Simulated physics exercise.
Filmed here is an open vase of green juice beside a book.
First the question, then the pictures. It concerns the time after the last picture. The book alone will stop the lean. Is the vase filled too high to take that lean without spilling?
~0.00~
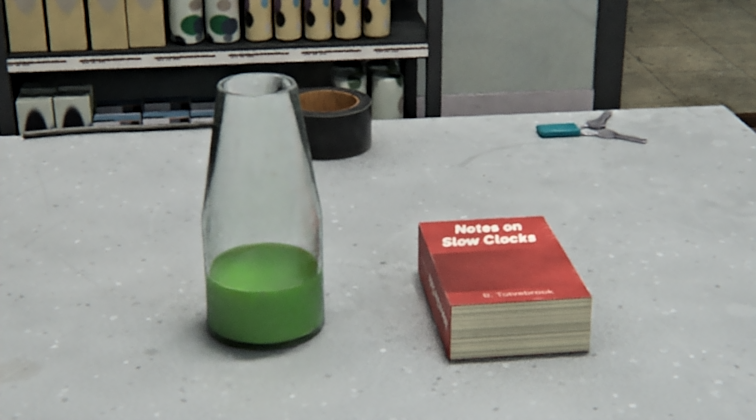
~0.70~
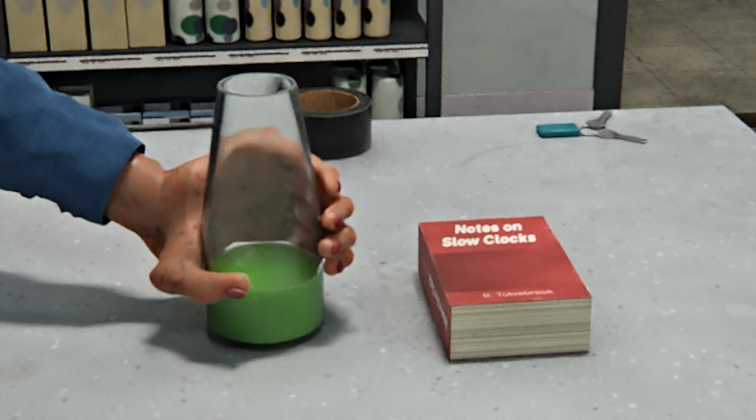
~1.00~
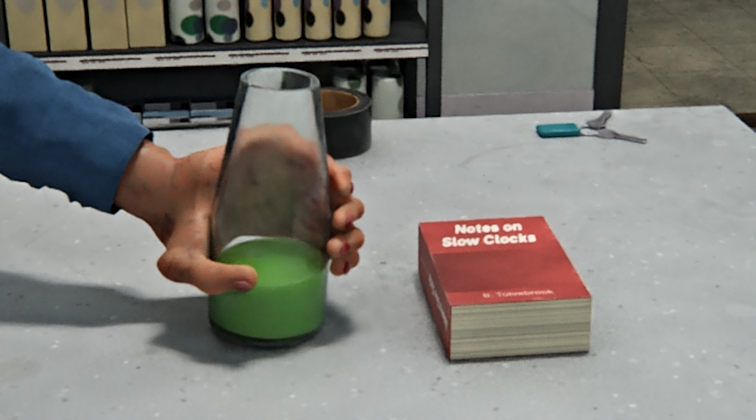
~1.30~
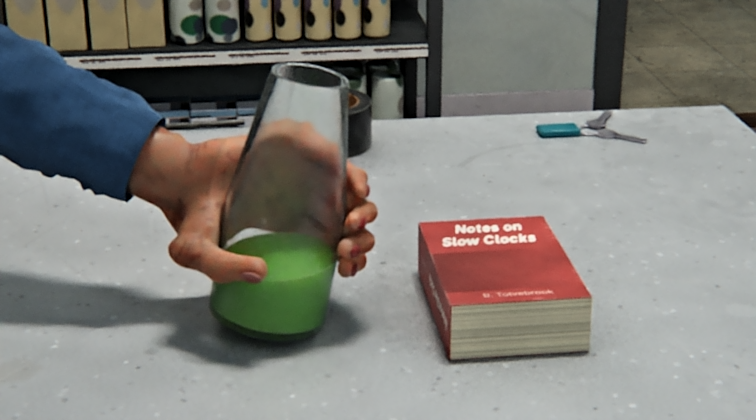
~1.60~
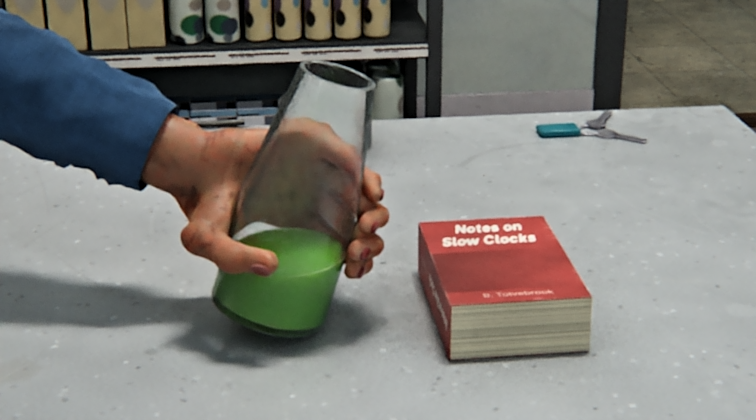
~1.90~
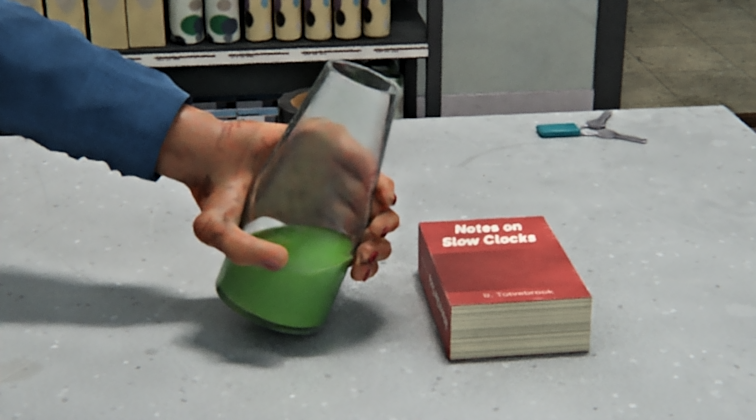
No, nothing escapes.
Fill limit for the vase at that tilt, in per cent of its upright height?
Max fill: Approx. 70 per cent.
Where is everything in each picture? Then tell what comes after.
In the first frame, it stands upright; vase (262, 204) about a quarter full.
In the second frame, a hand takes hold; vase about a quarter full, surface at (264, 267); book (499, 283).
In the third frame, on the way over; vase (274, 198) about a quarter full.
In the fourth frame, it is leaning; vase about a quarter full, surface at (277, 257); book (499, 283).
In the fifth frame, tipping on its foot; vase (303, 191) about a quarter full.
In the sixth frame, the top moves towards the book; vase (317, 189) tipped 20°; book (499, 283).
By 2.5 s, the vase leans by about 40°; its rim is dry.
By 3.1 s, the vase leans by about 55°; its rim is dry.
By 4.5 s, the vase leans by about 60°, against the book; its rim is dry.
